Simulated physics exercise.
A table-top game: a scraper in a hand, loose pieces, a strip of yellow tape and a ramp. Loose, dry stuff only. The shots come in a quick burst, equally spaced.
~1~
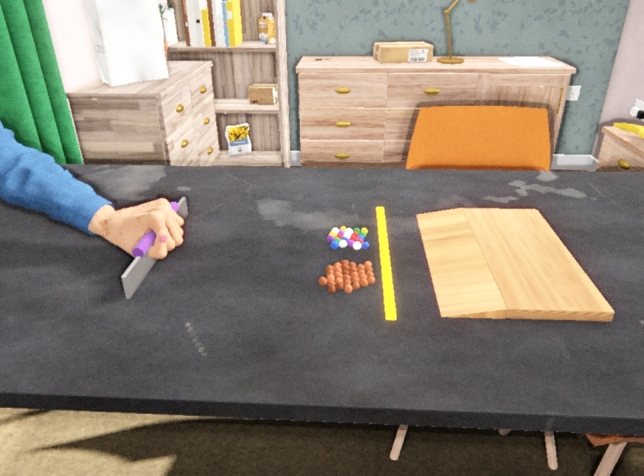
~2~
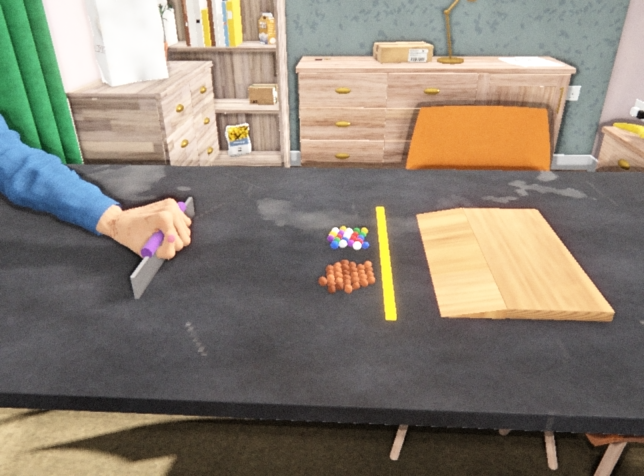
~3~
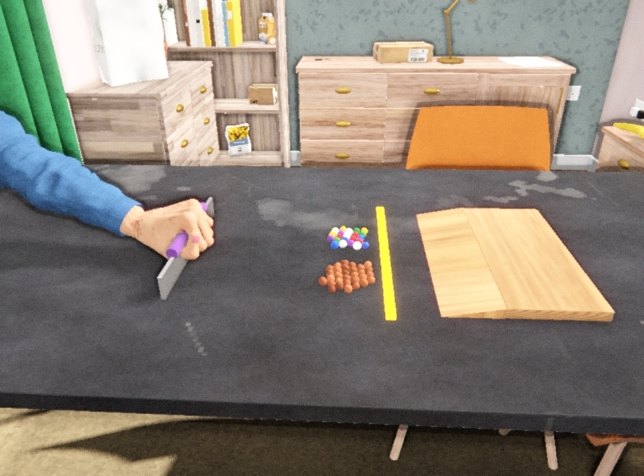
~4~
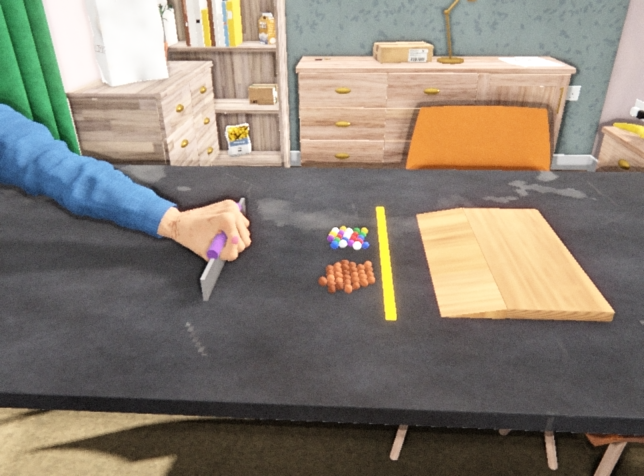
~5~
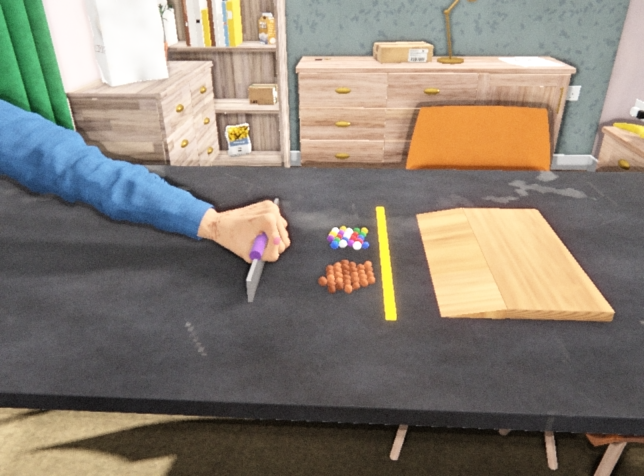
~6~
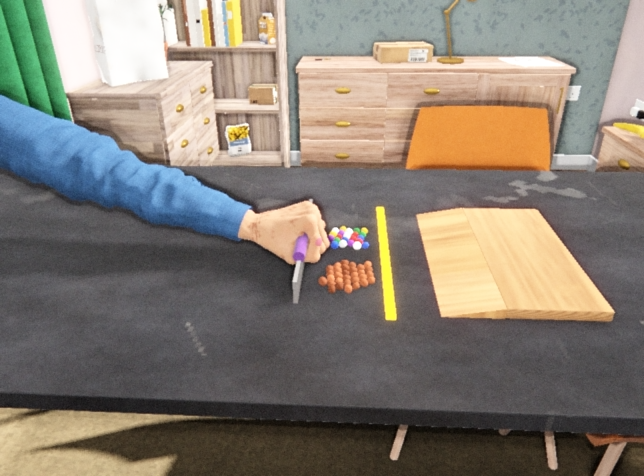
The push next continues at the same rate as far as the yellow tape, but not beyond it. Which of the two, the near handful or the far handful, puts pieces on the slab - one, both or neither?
The near handful does put pieces there; the far handful does put pieces there.
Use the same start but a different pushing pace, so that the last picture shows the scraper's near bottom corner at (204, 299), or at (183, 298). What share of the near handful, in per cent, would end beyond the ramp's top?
0 %, then 0 %.
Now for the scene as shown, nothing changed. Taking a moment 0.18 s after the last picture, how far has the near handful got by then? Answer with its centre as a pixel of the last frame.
I'd say its middle is near (433, 281).
Then, 0.08 s after the last picture, scraper still moving, near (359, 235); near handful all short of the ramp; far handful all short of the ramp.
Then, 0.18 s after the last picture, scraper stopped at the yellow tape; near handful about a third on the ramp, about two thirds short of the ramp; far handful a small part past the top, about a third on the ramp, about half short of the ramp.
Then, 0.46 s after the last picture, scraper stopped at the yellow tape; near handful most past the top, about a quarter on the ramp; far handful all past the top.
By the end, scraper stopped at the yellow tape; near handful most past the top, about a quarter short of the ramp; far handful all past the top.
